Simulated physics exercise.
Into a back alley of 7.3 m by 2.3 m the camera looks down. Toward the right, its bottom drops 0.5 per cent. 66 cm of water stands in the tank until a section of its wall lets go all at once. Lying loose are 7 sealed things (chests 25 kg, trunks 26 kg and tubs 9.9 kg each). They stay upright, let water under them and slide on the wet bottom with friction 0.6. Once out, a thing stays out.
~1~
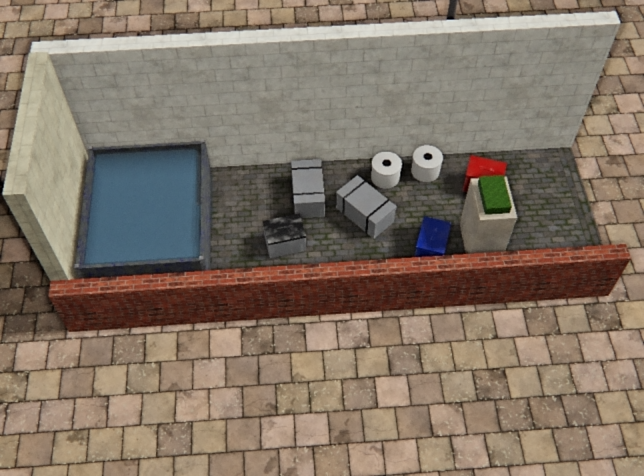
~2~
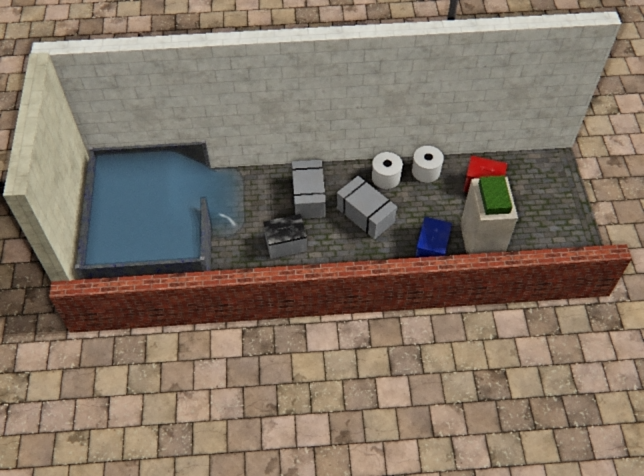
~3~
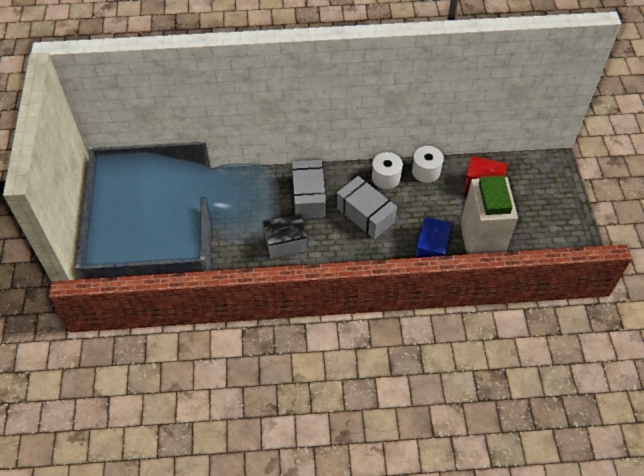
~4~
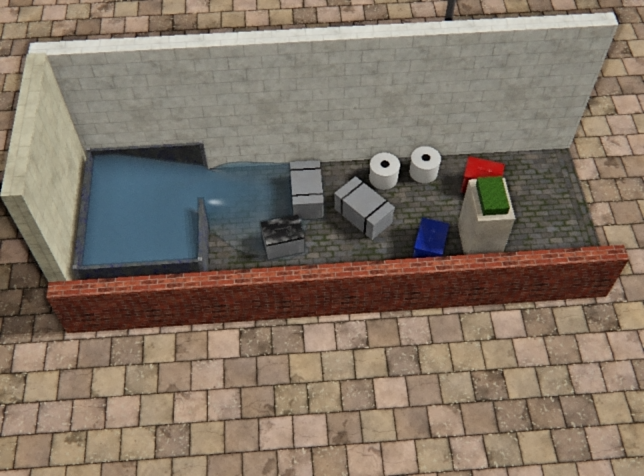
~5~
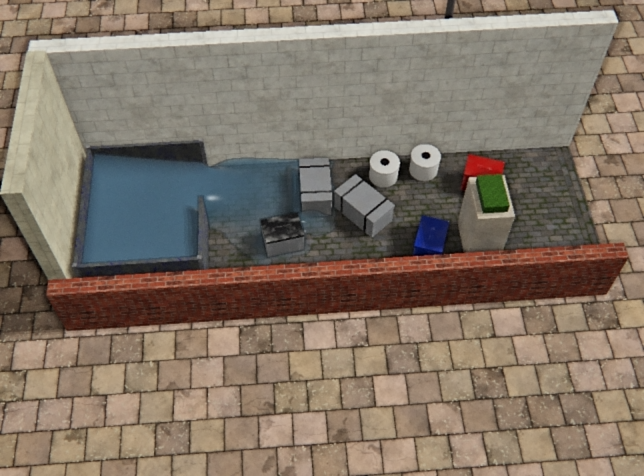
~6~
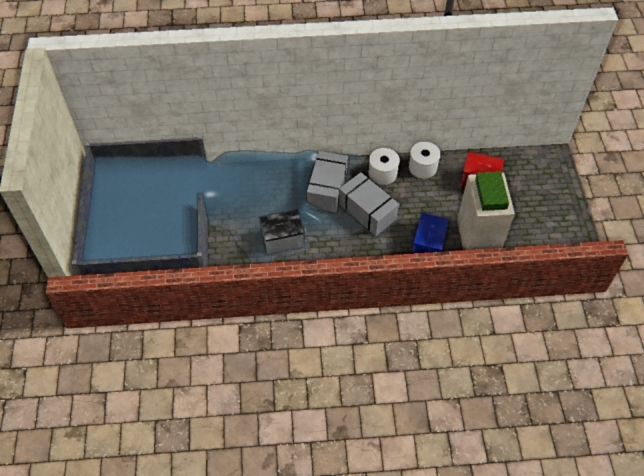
The clip opens on a walled alley with a full pool of water at the left and grey trunks, white tubs and coloured chests standing beyond it. Water pours through a gap in the pool's right side and spreads rightward across the paving, then shifts one upright grey trunk slightly right, turning it beside another.
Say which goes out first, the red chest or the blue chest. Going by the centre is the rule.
Red.
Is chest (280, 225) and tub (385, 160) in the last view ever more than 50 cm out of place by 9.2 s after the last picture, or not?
Stays within; exceeds it.
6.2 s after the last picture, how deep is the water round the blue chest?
About 4 cm.
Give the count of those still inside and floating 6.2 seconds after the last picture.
The number is 0.
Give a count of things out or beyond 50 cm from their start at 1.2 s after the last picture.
At that time I count 4.
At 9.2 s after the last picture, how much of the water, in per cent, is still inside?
I'd say some 38 percent hasn't gone yet.
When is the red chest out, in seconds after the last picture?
Near 2.0 s.
Then, 1.2 s after the last picture the red chest is near (510, 170), 0.4 m from its start, aground; the blue chest is near (446, 240), 0.3 m from its start, aground; 0 of 7 are out; 4 afloat.
Then, 3.8 s after the last picture the red chest has gone out (2.2 s after the last picture); the blue chest is near (387, 243), 0.7 m from its start, afloat; 5 of 7 are out; 1 afloat.
Then, 6.2 s after the last picture the red chest has gone out (2.2 s after the last picture); the blue chest is near (363, 247), 1.0 m from its start, aground; 5 of 7 are out; 0 afloat.
Then, 9.2 s after the last picture the red chest has gone out (2.2 s after the last picture); the blue chest is near (363, 247), 1.0 m from its start, aground; 5 of 7 are out; 0 afloat.
